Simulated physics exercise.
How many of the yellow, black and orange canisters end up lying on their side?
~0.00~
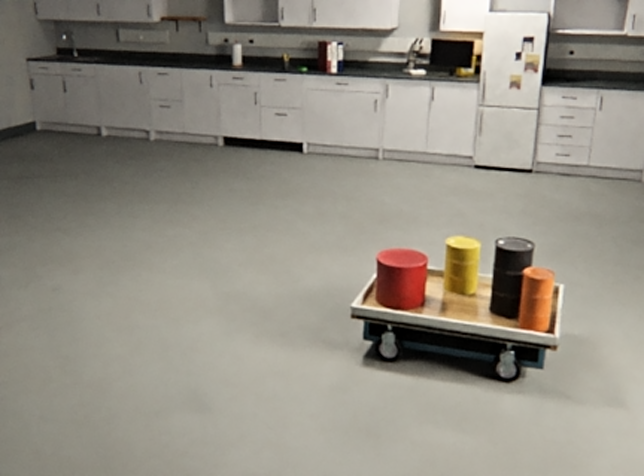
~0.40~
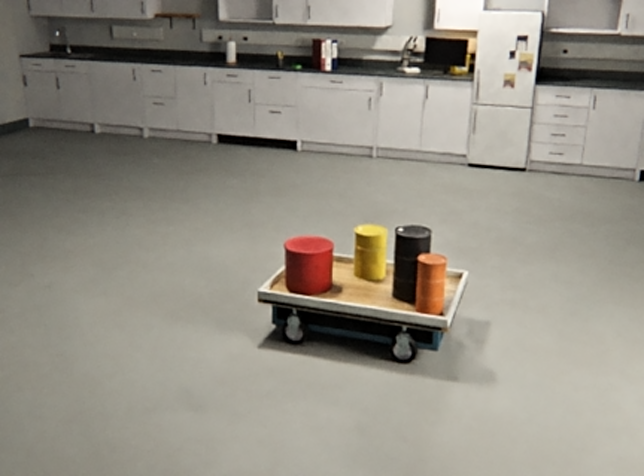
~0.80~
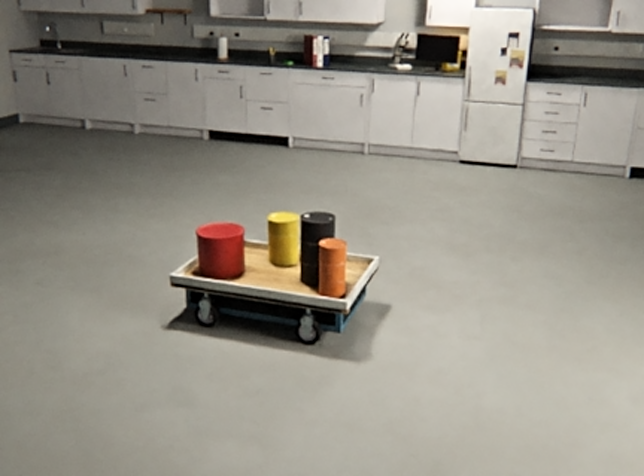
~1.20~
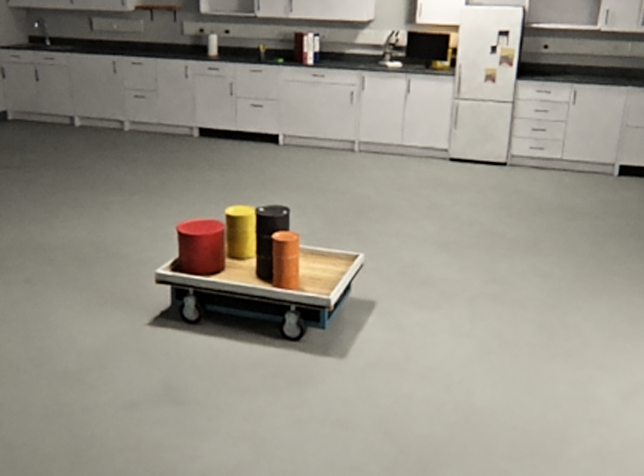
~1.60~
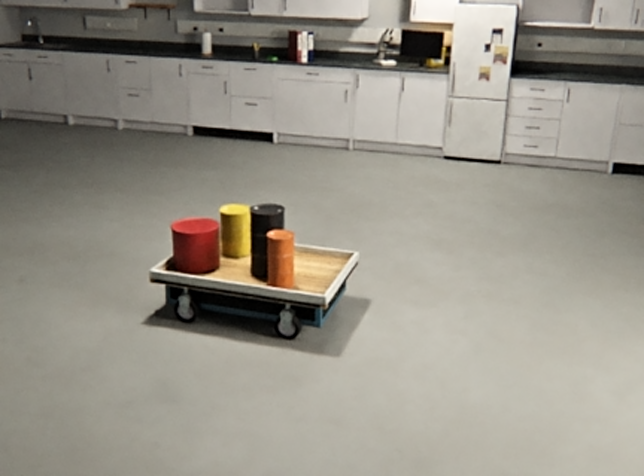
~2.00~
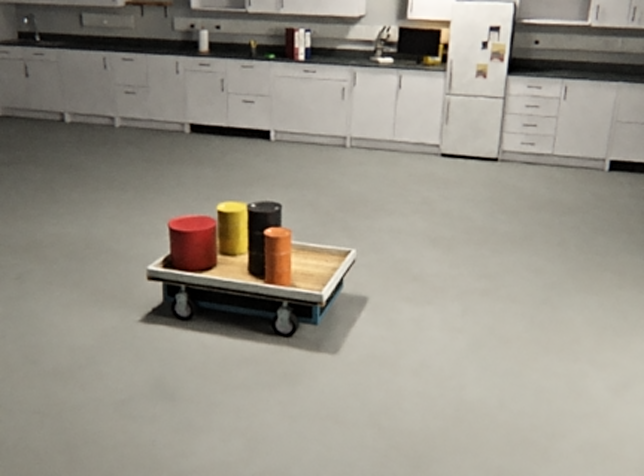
None of them do; the yellow, black and orange canisters are all still standing upright on the cart at the end.
